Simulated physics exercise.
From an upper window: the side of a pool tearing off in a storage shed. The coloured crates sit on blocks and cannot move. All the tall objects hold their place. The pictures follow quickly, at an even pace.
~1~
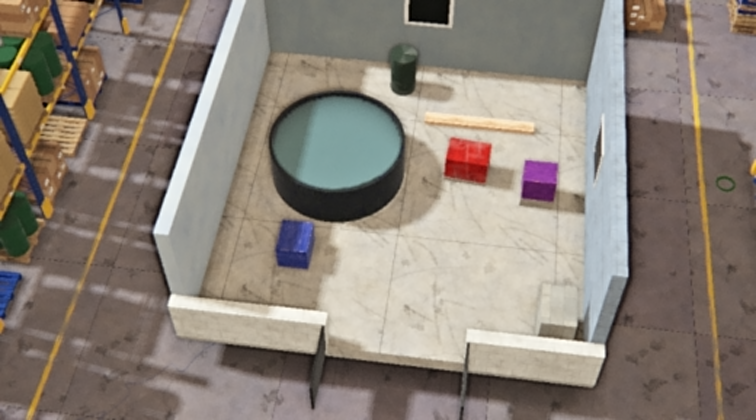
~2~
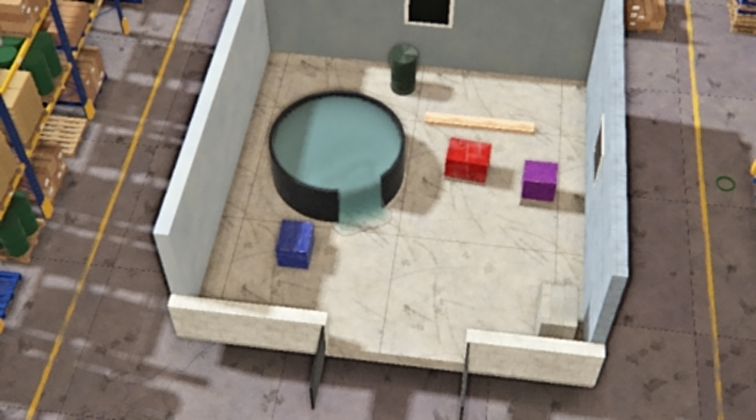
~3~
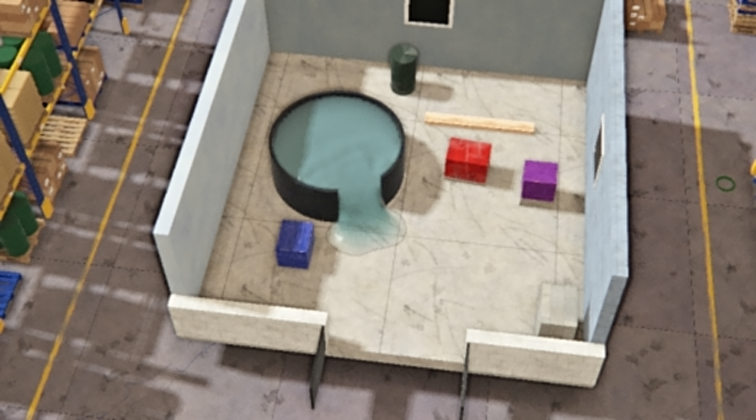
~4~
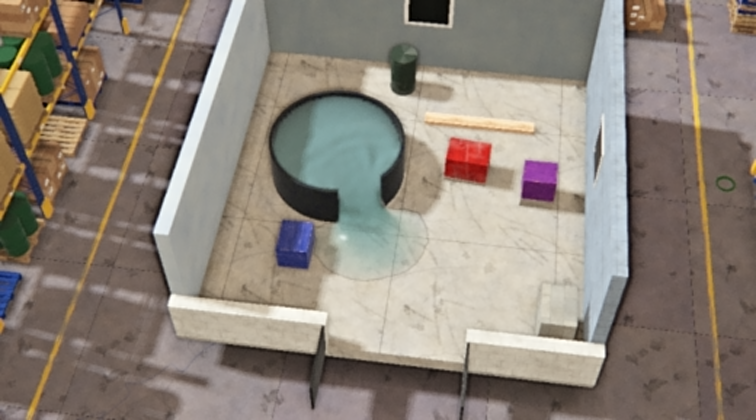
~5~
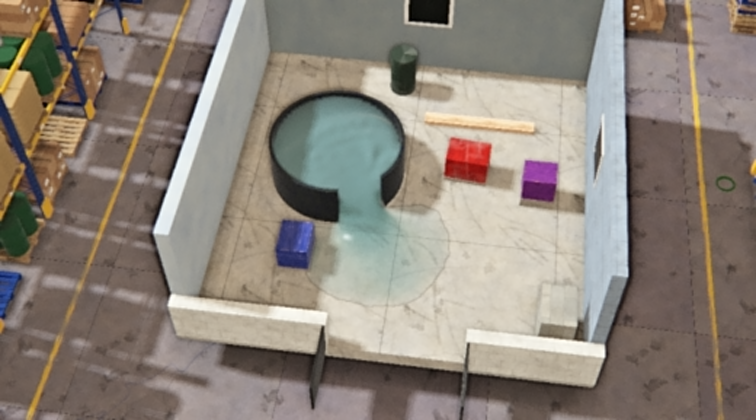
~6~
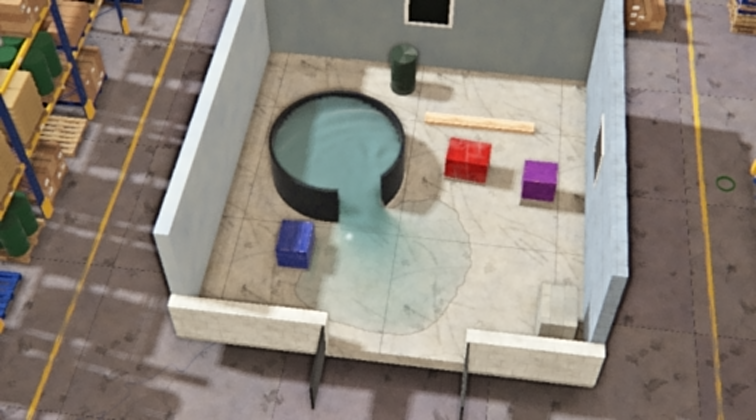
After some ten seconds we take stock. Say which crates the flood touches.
One by one: The purple crate stays dry; the red crate stays dry; the blue crate gets wet.
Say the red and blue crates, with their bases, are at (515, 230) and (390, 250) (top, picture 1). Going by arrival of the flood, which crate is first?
It is the crate marked blue.
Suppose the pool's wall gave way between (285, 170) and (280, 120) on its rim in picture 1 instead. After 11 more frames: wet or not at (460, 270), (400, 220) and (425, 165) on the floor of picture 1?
In turn: Not flooded, no water, clear.
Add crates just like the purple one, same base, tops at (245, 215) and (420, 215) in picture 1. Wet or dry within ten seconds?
One after the other: Escapes it, is topped.
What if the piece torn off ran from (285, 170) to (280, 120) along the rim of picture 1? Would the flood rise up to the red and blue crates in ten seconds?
In short: Red crate ends up wet, blue crate ends up wet.
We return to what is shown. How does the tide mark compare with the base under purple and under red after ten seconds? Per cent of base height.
About 70 and 70 per cent.
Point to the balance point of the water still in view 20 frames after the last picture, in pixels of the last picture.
Near (374, 215).
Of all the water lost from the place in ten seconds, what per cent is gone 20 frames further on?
Near 45 in a hundred.
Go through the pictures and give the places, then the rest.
The first picture shows still water in the round pool at (337, 142).
In the second picture, water pours out at (361, 205) and has run to (337, 226).
In the third picture, the front is at (398, 238), out from the gap at (361, 207).
In the fourth picture, the front is at (396, 271), out from the gap at (361, 208).
In the fifth picture, the front is at (405, 300), out from the gap at (361, 207).
In the sixth picture, water pours out at (361, 207) and has run to a hidden place.
A moment on, water covers 30 % of the floor; the purple crate not reached, the red crate not reached, the blue crate water round its plinth.
Next, water covers 35 % of the floor; the purple crate water round its plinth, the red crate water round its plinth, the blue crate water round its plinth.
Then, water covers 40 % of the floor; the purple crate water round its plinth, the red crate water round its plinth, the blue crate water round its plinth.
Later, water covers 70 % of the floor; the purple crate water round its plinth, the red crate water round its plinth, the blue crate water round its plinth.
In the end, water covers 95 % of the floor; the purple crate stayed above the water, the red crate stayed above the water, the blue crate was topped.
